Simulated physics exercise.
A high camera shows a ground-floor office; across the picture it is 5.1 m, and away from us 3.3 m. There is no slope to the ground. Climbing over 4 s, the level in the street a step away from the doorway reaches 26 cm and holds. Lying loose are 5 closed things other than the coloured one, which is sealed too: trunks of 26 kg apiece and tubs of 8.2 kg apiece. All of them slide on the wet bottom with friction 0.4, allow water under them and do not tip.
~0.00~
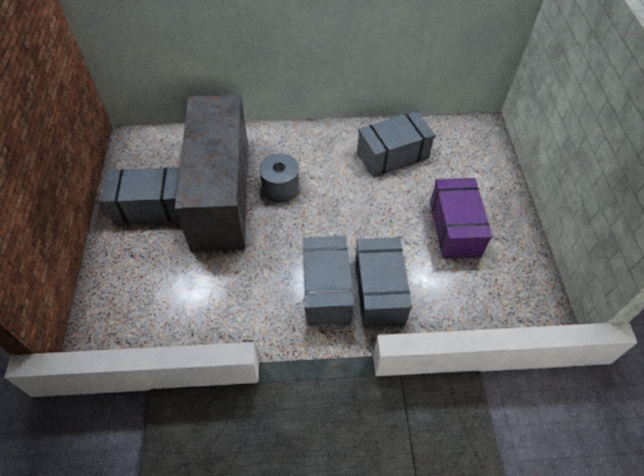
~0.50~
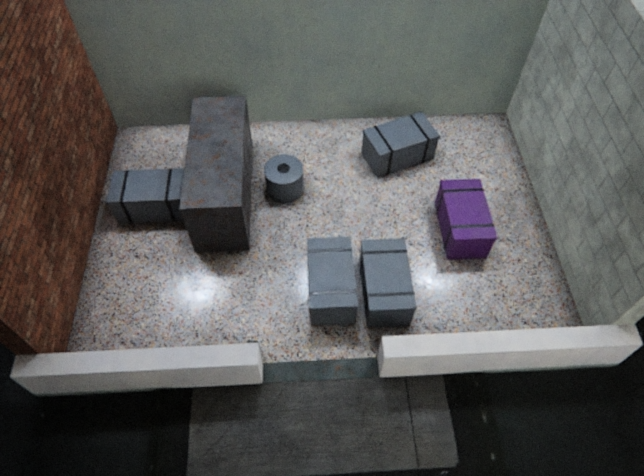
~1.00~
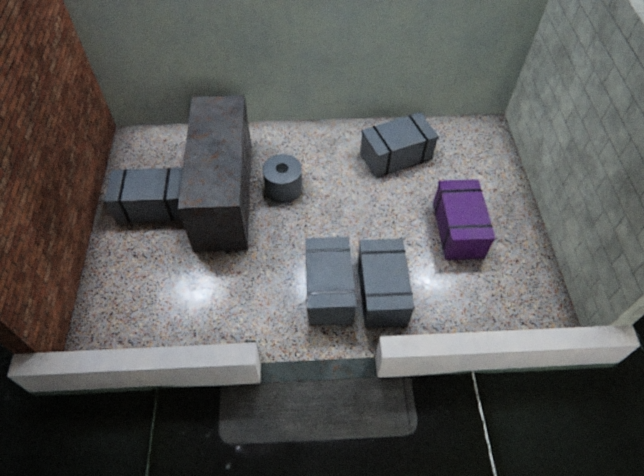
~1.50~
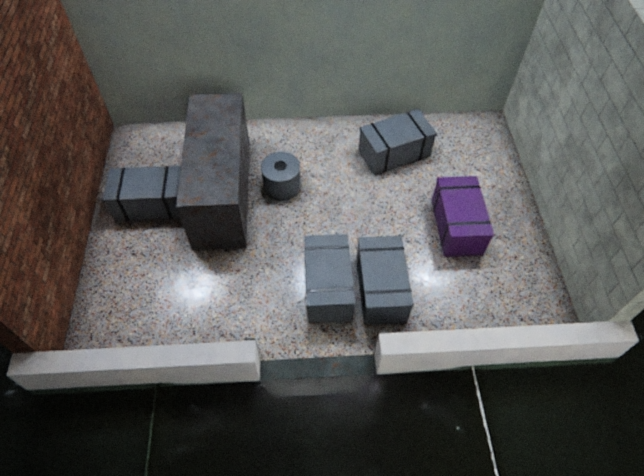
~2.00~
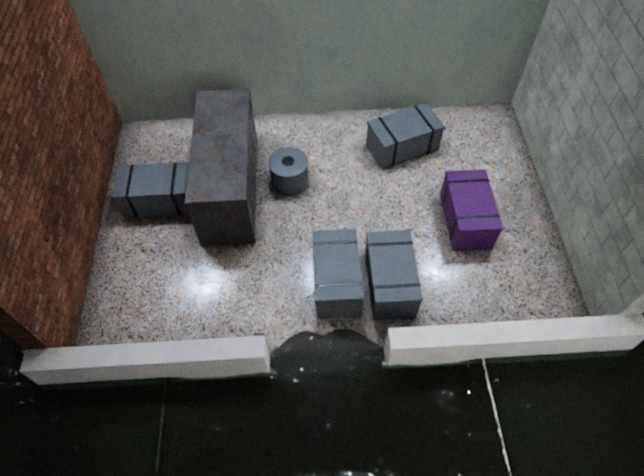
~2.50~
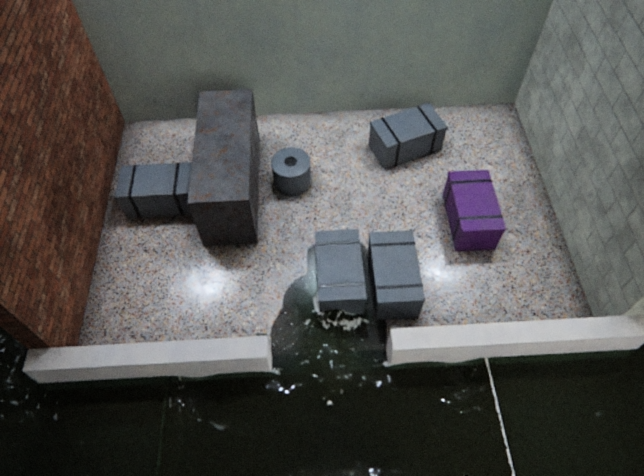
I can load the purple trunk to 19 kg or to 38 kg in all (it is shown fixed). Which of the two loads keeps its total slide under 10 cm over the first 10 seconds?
Final guess: It must have the heavier ballast.
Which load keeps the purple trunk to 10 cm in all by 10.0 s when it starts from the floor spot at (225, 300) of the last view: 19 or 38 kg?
So heavier weight required.
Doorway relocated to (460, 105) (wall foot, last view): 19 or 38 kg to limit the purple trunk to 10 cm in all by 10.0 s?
Under that setup, neither option succeeds.
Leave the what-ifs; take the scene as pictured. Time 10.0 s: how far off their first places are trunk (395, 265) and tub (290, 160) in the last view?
In turn: 50 cm, 140 cm.
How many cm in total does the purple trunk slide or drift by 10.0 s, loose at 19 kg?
All together it comes to about 50 cm.
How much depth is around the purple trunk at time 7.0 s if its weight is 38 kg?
Close to 1 cm deep.
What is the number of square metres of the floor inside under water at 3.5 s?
3.0 m2.
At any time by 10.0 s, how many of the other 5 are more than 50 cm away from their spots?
The answer here is 5.
After 3.5 s the purple trunk would be 0 cm from its start with 19 kg and 0 cm from its start with 38 kg; 0 cm of water round it then.
After 4.5 s the purple trunk would be 0 cm from its start with 19 kg and 0 cm from its start with 38 kg; 0 cm of water round it then.
After 7.0 s the purple trunk would be 0 cm from its start with 19 kg and 0 cm from its start with 38 kg; 1 cm of water round it then.
After 10.0 s the purple trunk would be 45 cm from its start with 19 kg and 3 cm from its start with 38 kg; 7 cm of water round it then.
